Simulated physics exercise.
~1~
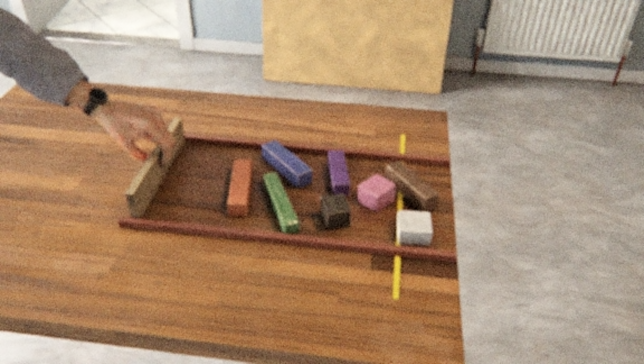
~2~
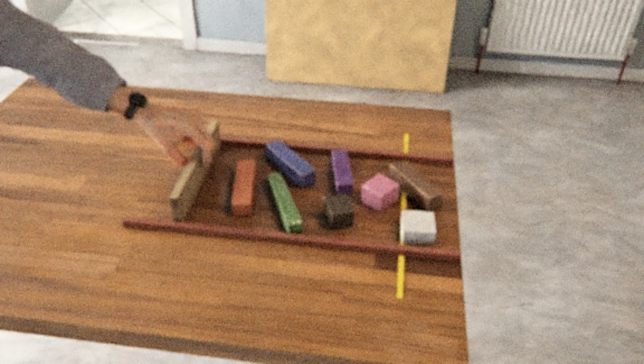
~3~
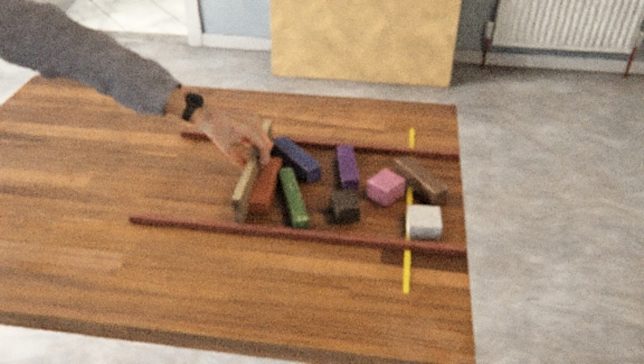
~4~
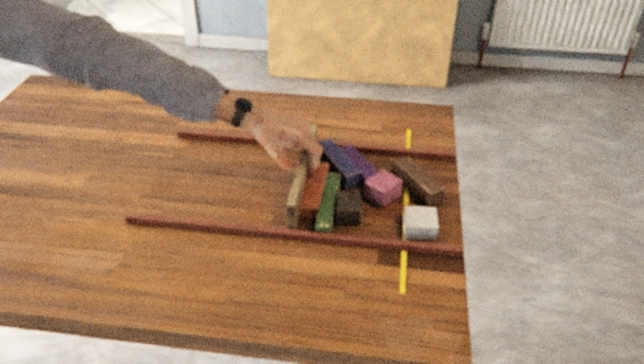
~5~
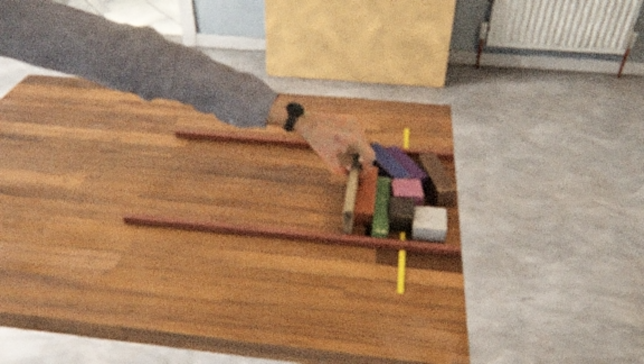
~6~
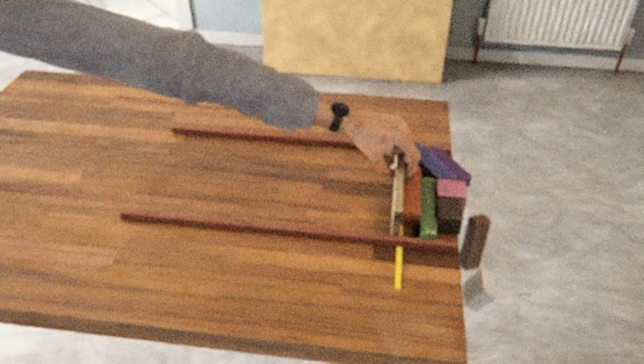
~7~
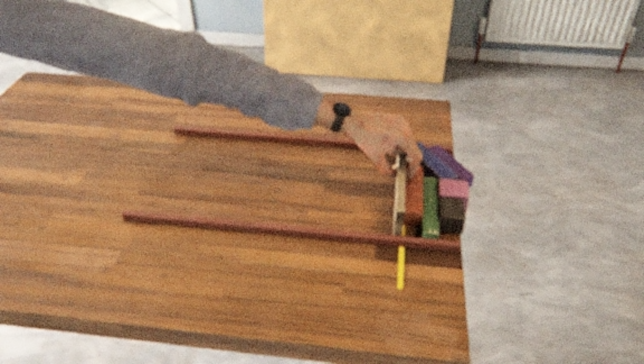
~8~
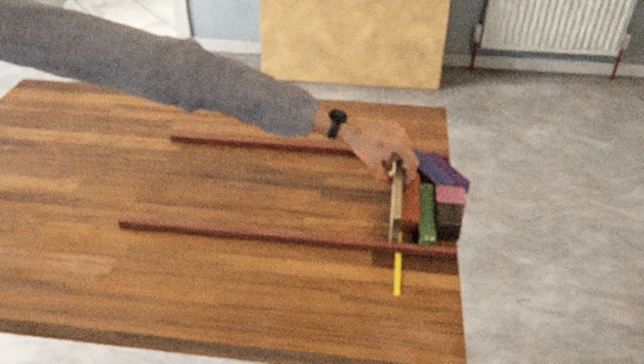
A hand slid an upright board rightward between two rails on a wooden table, bunching the scattered coloured blocks together until the brown and white ones tumbled off the edge, then stopped at the yellow tape with the rest still crowded at the edge.
